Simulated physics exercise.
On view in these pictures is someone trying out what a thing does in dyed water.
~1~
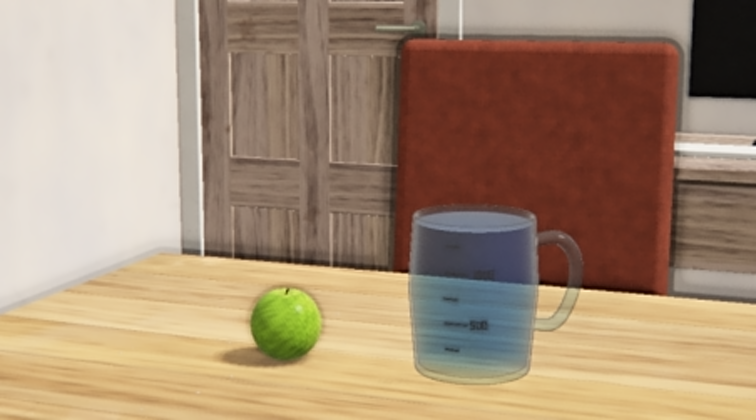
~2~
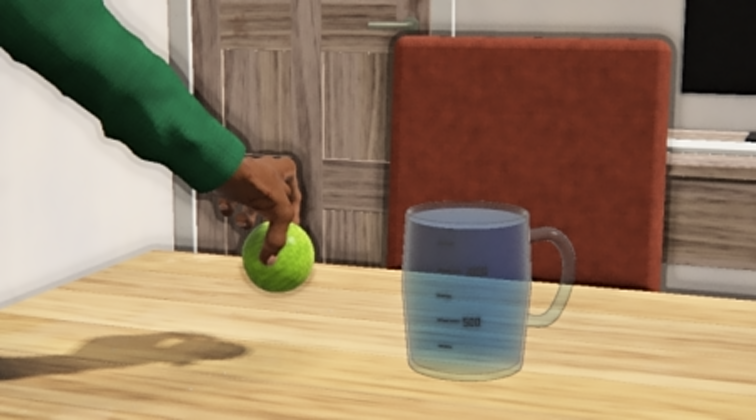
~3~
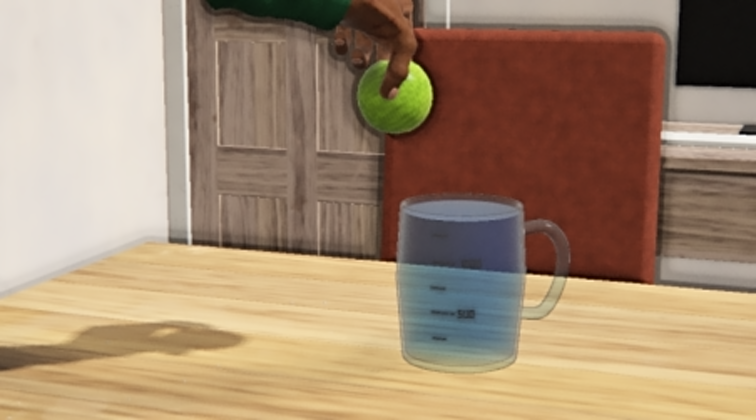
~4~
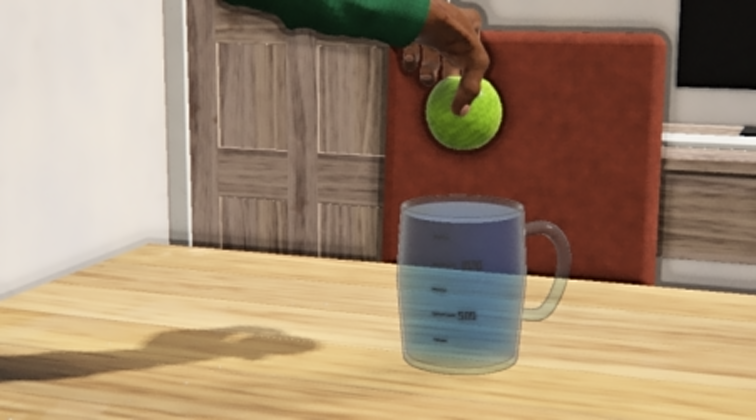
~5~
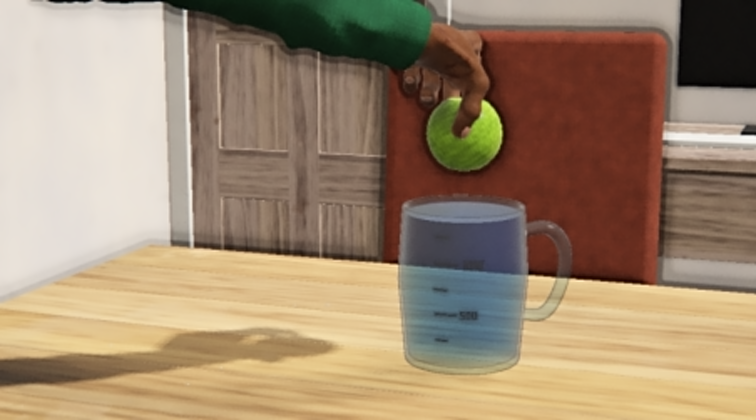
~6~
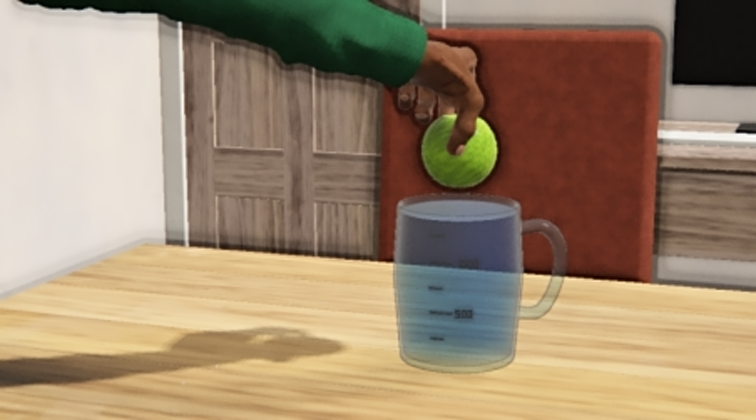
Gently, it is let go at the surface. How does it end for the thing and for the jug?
The thing stays afloat, and the jug spills over.
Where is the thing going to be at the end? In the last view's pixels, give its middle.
Resting centre, last frame: About (458, 221).
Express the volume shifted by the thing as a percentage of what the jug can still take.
I make it 240 per cent.
Soon after, the apple enters the dyed water; the jug is full to the brim.
Later, the apple comes up again; the jug is full to the brim; some has gone over the rim.
In the end, the apple floats; the jug is full to the brim; some has gone over the rim.
